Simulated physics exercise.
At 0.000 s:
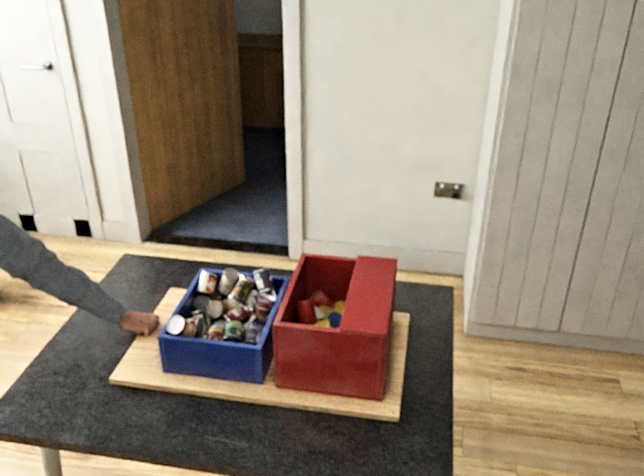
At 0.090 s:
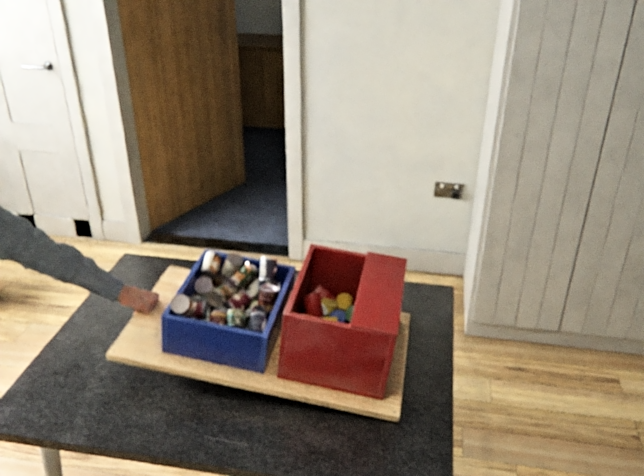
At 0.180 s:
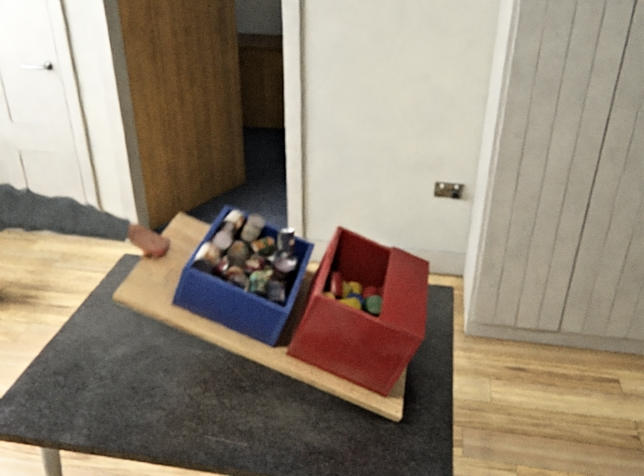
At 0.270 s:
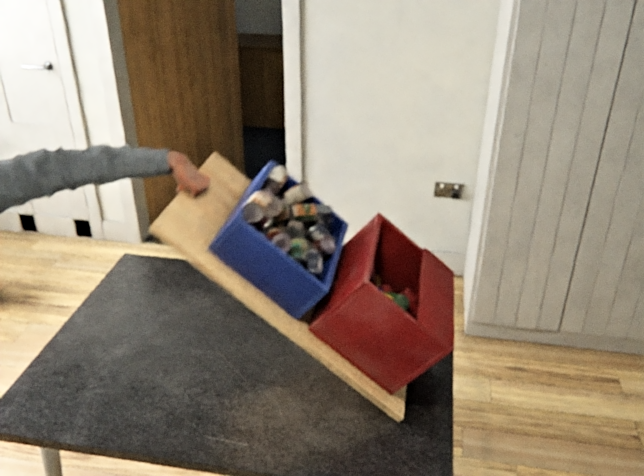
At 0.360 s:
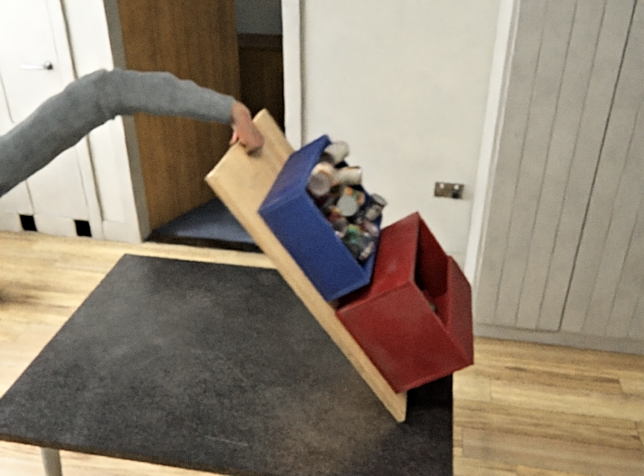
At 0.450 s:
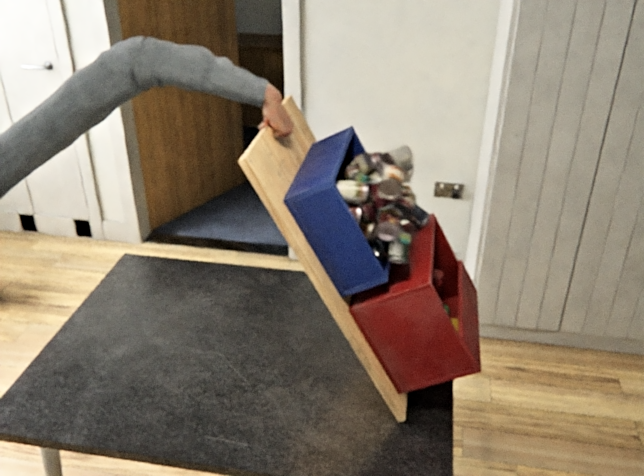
A hand tilts a board steeply rightward, carrying a blue tote and a red tote.
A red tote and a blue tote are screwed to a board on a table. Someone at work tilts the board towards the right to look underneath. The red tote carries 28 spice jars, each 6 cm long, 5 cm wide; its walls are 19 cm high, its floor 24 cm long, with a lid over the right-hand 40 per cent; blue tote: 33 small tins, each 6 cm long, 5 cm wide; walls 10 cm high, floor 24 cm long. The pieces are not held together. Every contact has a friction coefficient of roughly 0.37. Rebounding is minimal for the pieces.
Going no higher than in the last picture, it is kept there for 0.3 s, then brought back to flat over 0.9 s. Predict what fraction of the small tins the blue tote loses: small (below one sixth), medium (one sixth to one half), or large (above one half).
The loss is large.
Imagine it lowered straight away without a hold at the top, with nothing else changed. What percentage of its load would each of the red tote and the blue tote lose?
With that change, red tote sheds 0 percent and blue tote sheds 60 percent.
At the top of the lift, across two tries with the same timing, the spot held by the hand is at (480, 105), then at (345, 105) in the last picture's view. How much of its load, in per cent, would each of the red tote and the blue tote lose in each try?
First try, then second: The red tote sheds 30 then 0 per cent, and the blue tote sheds 100 then 100 per cent.
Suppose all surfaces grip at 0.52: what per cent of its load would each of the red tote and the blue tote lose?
In that case the red tote sheds 0 per cent, while the blue tote sheds 70 per cent.
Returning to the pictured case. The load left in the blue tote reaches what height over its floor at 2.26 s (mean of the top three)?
Around 10 centimetres.
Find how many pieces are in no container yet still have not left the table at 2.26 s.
I'd say close to 3 in all.
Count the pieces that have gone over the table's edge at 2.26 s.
Estimated tally of pieces: Close to 20.
After 0.74 s, tilt 61°; red tote 28 in, 0 out and blue tote 11 in, 22 out.
After 1.10 s, tilt 40°; red tote 28 in, 0 out and blue tote 10 in, 23 out.
After 1.61 s, tilt 0°; red tote 28 in, 0 out and blue tote 10 in, 23 out.
Final count (at 2.26 s), red tote 28 in, 0 out and blue tote 10 in, 23 out. Asked share, 23 of 33, 70 per cent.
